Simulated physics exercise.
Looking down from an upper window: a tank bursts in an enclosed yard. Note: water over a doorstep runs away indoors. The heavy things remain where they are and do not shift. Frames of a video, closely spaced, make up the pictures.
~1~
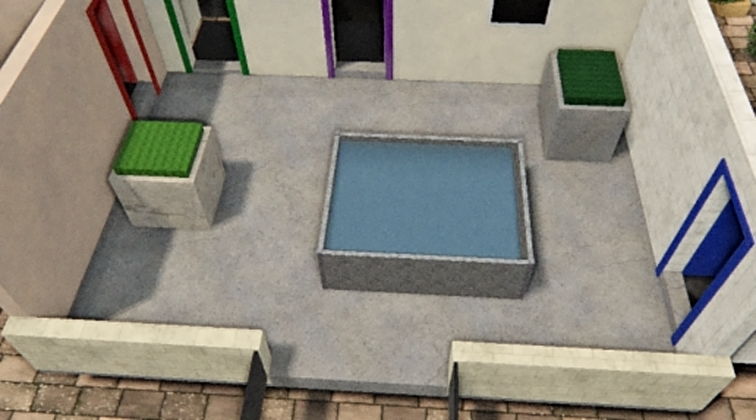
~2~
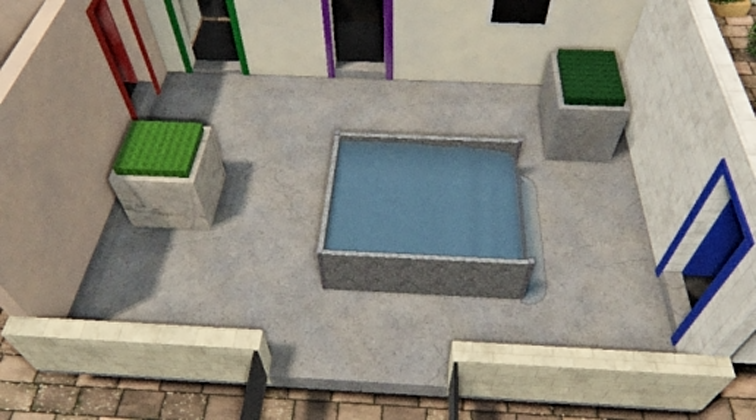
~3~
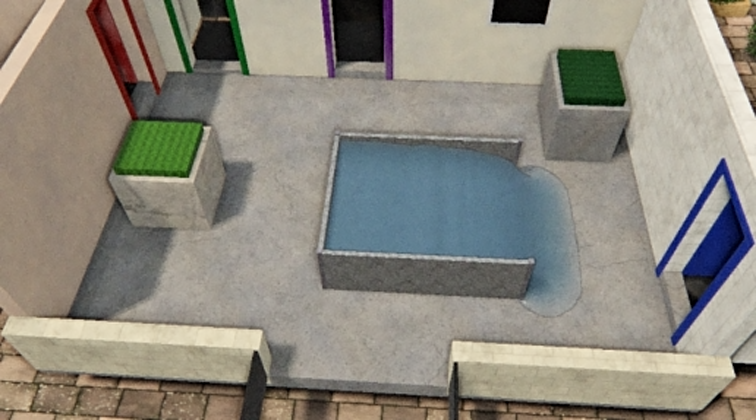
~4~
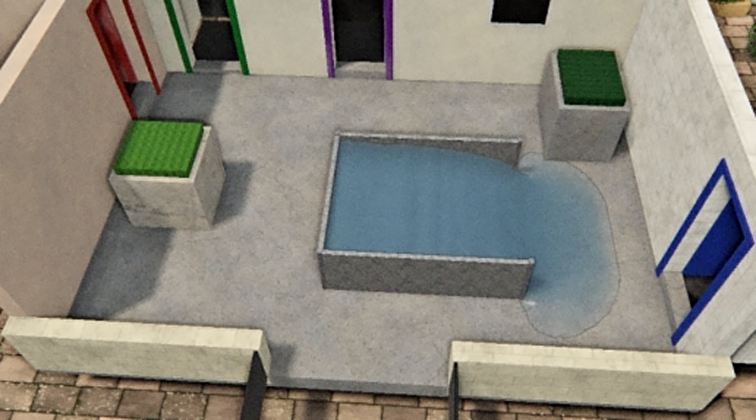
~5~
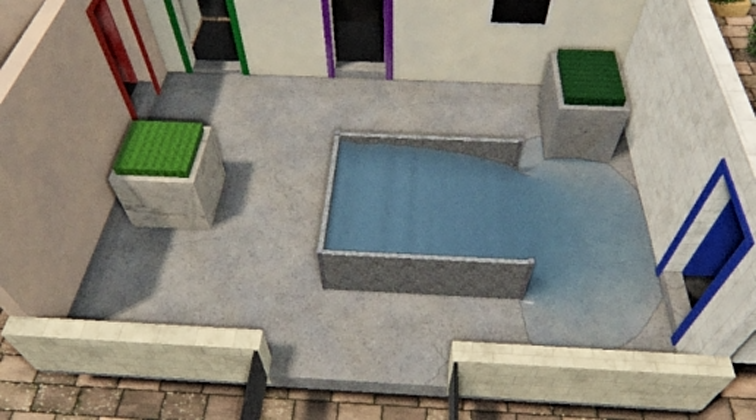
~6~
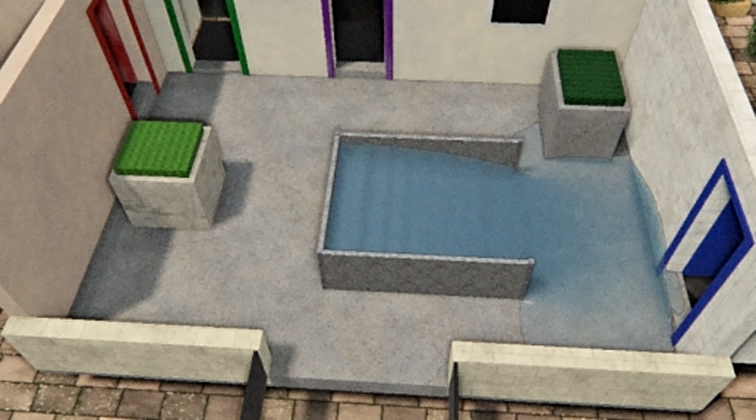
Water pours out the right side of a rectangular tank and spreads across the courtyard floor.
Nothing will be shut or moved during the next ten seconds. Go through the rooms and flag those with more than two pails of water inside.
Purple door - not flagged, blue door - flagged, green door - flagged, red door - not flagged.
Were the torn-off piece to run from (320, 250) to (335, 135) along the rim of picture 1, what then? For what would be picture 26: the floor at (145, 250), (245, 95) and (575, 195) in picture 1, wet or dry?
Sequence: Wetted / wetted / spared.
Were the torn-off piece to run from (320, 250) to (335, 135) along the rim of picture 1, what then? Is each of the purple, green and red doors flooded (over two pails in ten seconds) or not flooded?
The purple door remains within the limit, the green door tops the limit and the red door remains within the limit.
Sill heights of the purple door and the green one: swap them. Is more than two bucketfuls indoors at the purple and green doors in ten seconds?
With that change, the purple one falls below the mark and the green one falls below the mark.
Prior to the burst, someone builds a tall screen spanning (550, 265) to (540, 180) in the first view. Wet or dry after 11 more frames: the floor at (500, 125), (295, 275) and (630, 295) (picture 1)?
Taking the points in the order given, they are inundated, high and dry and inundated.
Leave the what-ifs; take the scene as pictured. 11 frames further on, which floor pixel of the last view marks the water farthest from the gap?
I'd say at around (610, 91).
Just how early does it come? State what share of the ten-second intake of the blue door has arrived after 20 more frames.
Around 80 in a hundred.
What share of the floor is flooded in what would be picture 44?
About 90 percent.
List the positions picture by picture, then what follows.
The first frame shows the water tank at (426, 197) is whole and still.
In the second frame, the front is at a hidden place, out from the gap at (517, 222).
In the third frame, the front is at (542, 172), out from the gap at (516, 225).
In the fourth frame, the front is at (556, 161), out from the gap at (515, 226).
In the fifth frame, the front is at (659, 288), out from the gap at (515, 227).
In the sixth frame, the front is at (629, 159), out from the gap at (515, 227).
A moment on, water covers 20 % of the floor; the purple door not reached, the blue door over two buckets in, the green door not reached, the red door not reached.
Next, water covers 25 % of the floor; the purple door not reached, the blue door far over two buckets in, the green door not reached, the red door not reached.
Then, water covers 55 % of the floor; the purple door wet at the sill, nothing in, the blue door far over two buckets in, the green door not reached, the red door not reached.
Later, water covers 90 % of the floor; the purple door wet at the sill, nothing in, the blue door far over two buckets in, the green door wet at the sill, nothing in, the red door wet at the sill, nothing in.
In the end, water covers 95 % of the floor; the purple door wet at the sill, nothing in, the blue door far over two buckets in, the green door over two buckets in, the red door wet at the sill, nothing in.
